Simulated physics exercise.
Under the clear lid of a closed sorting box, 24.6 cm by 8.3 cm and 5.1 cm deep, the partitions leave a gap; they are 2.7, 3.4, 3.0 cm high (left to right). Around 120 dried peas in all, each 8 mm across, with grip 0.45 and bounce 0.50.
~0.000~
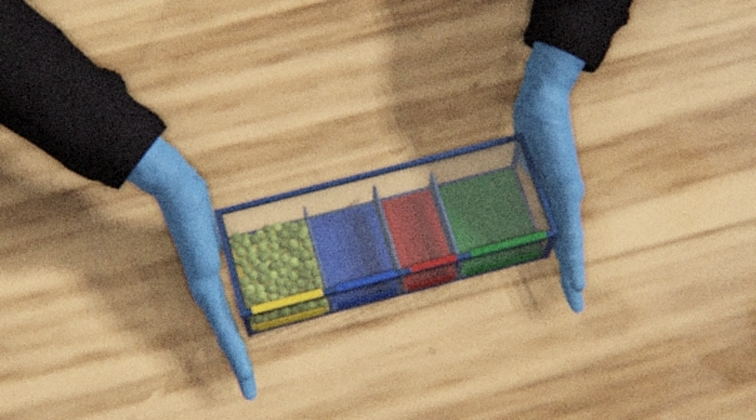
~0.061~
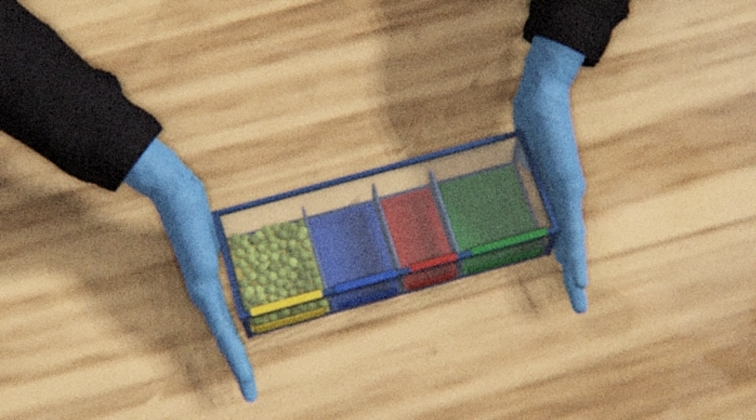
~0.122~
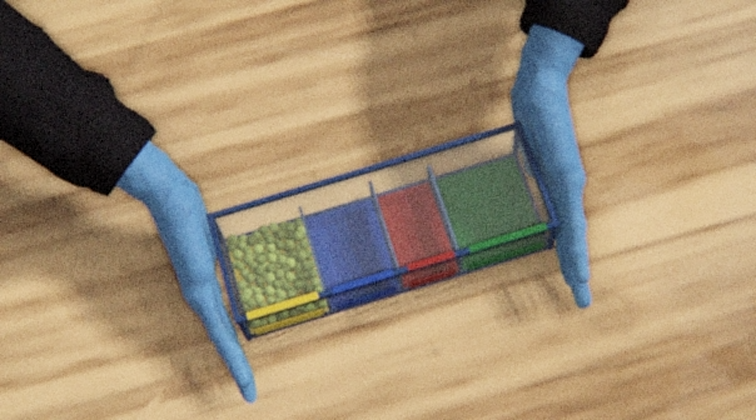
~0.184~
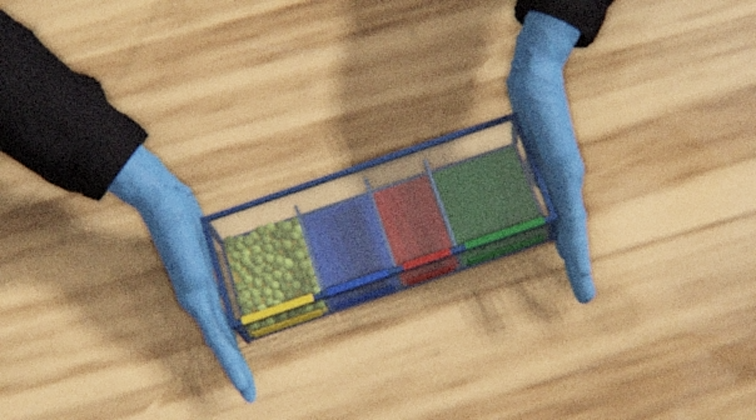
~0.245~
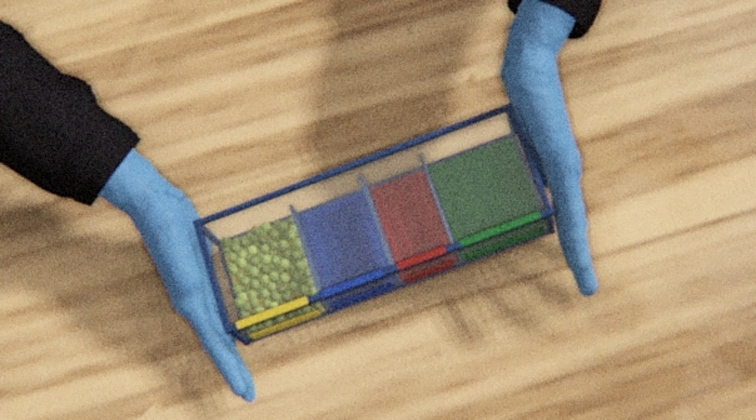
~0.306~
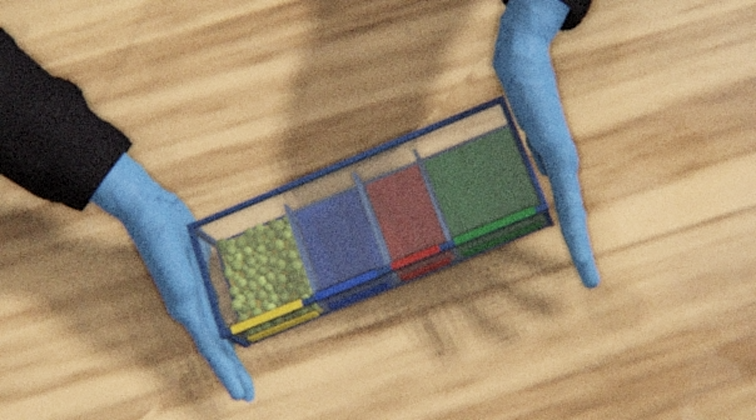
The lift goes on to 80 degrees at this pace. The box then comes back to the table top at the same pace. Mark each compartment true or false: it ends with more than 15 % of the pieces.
Red compartment: False, blue compartment: False, green compartment: False, yellow compartment: True.
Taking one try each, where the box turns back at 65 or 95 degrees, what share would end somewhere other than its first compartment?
Close to 0 in a hundred first, and 0 in a hundred second.
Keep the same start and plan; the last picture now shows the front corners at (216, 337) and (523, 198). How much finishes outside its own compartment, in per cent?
Near 0 %.
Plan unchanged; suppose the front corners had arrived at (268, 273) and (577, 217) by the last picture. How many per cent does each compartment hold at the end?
Red 5 %; blue 15 %; green 25 %; yellow 55 %.
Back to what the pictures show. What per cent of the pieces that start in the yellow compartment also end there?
That comes out at about 100 percent.
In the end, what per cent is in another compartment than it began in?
My estimate is some 0 per cent.
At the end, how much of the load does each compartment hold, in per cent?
The red one gets 0, the blue one 0, the green one 0 and the yellow one 100.
After 1.41 s, tilt 80 degrees; yellow 100 %.
Then, at 2.15 s, tilt 35 degrees; yellow 100 %.
After 2.92 s, tilt 0 degrees; yellow 100 %.
By 3.4 s all is still; red 0 %, blue 0 %, green 0 %, yellow 100 %.
